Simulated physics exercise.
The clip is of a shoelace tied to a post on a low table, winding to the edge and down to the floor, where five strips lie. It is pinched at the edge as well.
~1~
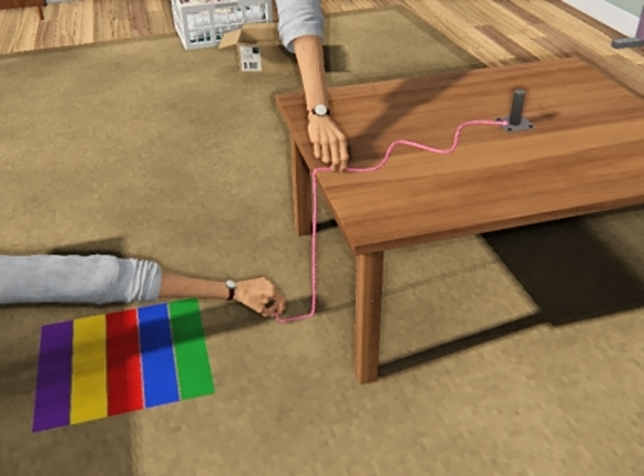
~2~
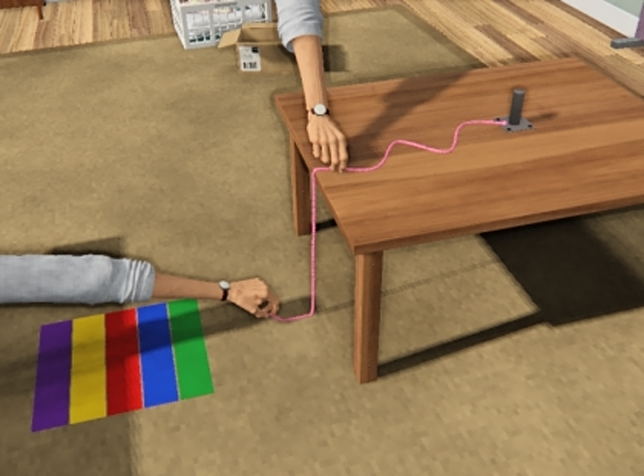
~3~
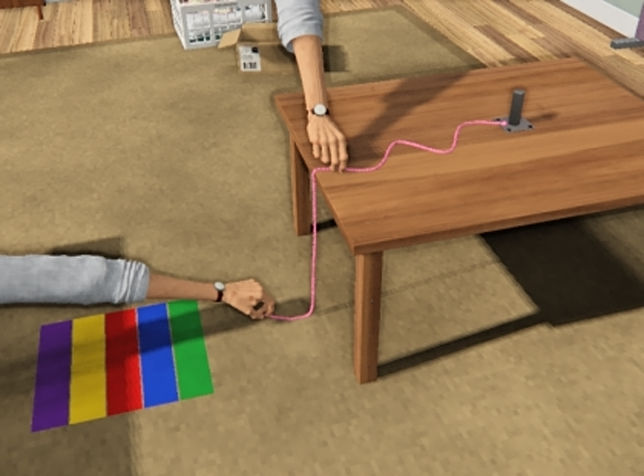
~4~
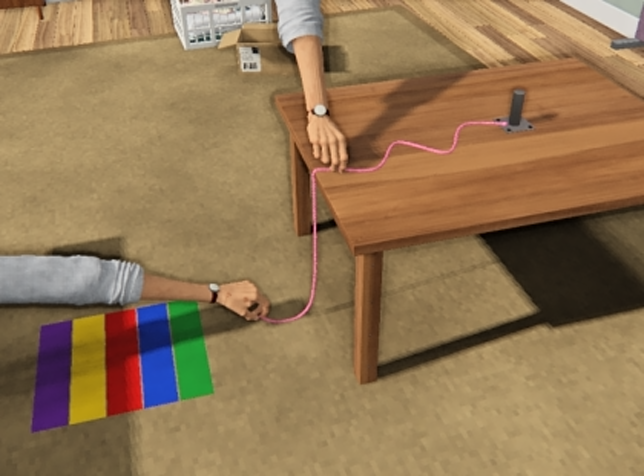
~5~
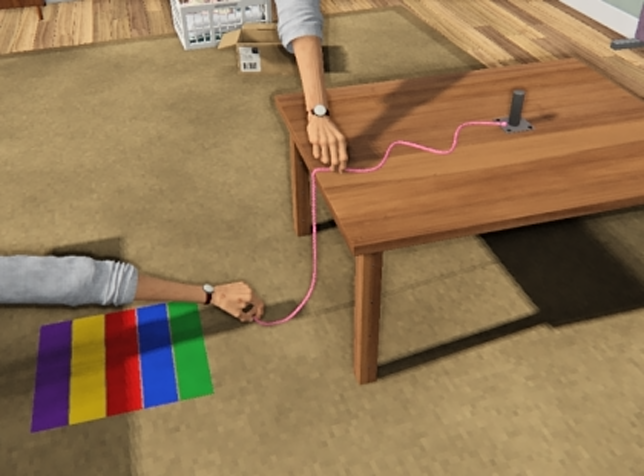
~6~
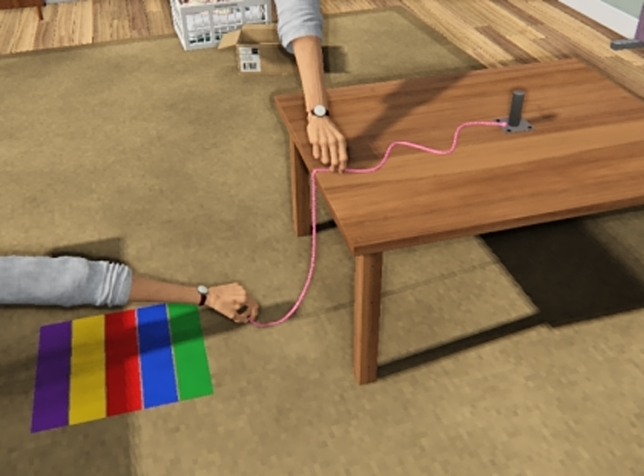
A hand near the floor drew the end of a pink shoelace slightly left, toward the coloured strips, while another hand pinched it at the table's edge and the part on the tabletop stayed still.
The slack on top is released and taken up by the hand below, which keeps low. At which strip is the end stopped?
The end stops over the yellow strip.
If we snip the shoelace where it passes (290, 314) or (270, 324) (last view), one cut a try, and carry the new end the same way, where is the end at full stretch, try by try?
About (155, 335) and (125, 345).
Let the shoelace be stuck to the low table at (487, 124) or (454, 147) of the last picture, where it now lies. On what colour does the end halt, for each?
Taking them in turn: Yellow; red.
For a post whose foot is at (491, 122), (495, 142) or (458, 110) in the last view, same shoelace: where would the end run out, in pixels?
Try by try, around (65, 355), (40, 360) and (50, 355).
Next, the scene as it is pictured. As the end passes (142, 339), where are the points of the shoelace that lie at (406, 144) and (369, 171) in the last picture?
Near (373, 155) and (312, 180).
Soon after, end near (141, 339); over blue.
Then, end near (107, 346); over red.
At full stretch, end near (87, 350); over yellow. It gets as far as the yellow strip.
